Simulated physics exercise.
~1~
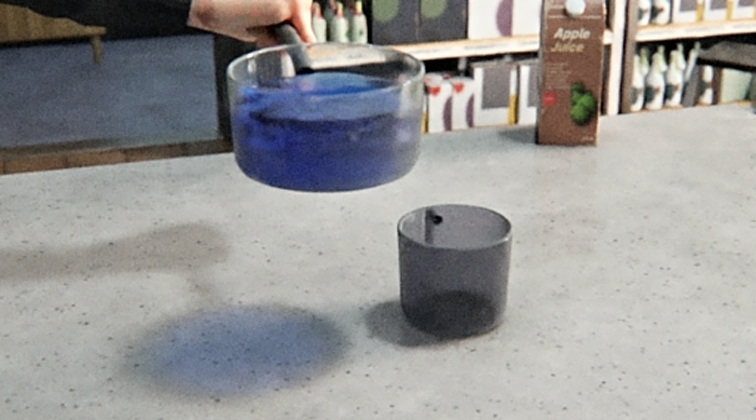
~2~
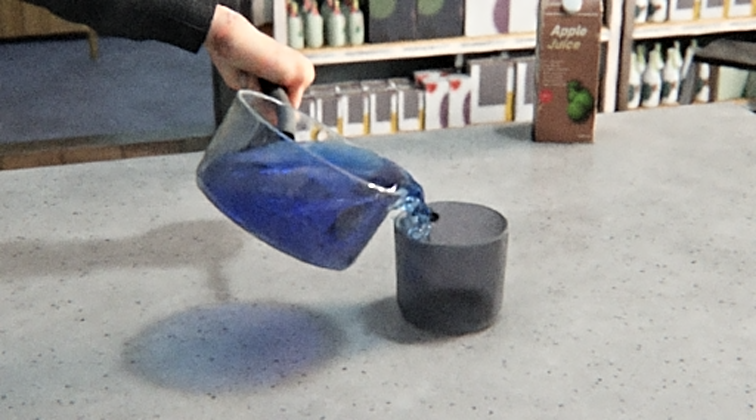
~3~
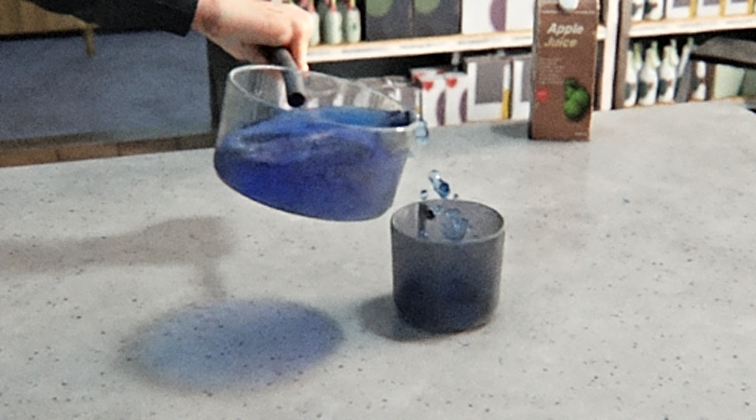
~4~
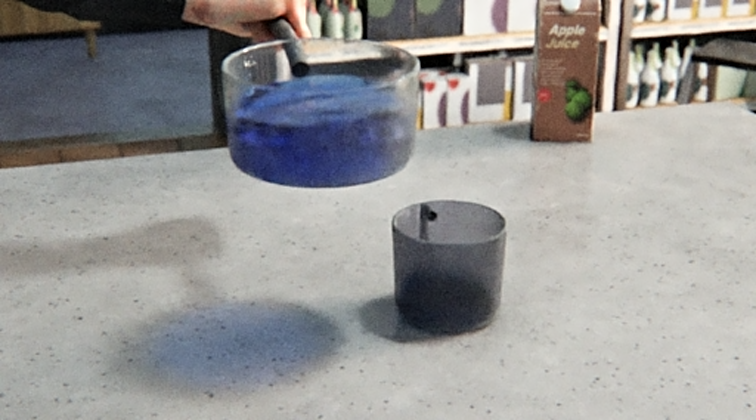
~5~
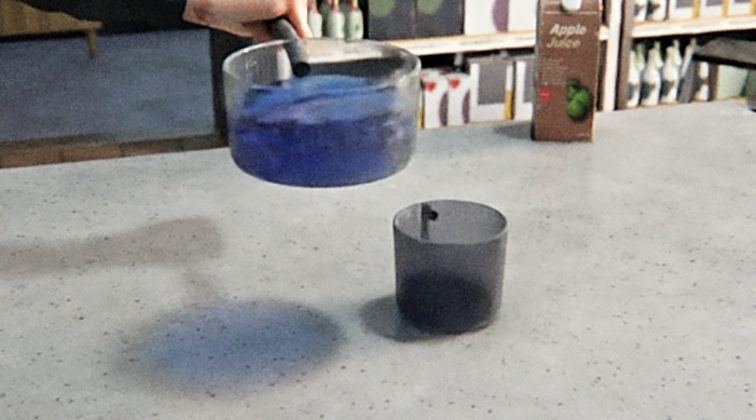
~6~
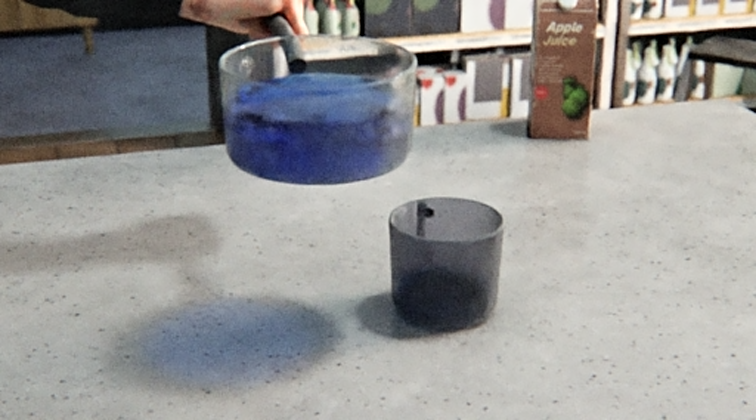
A hand tipped a clear glass pot of blue liquid to the right on a speckled counter, splashing some into a dark see-through mug, then leveled the pot again, leaving the mug partly filled and plenty still in the pot.
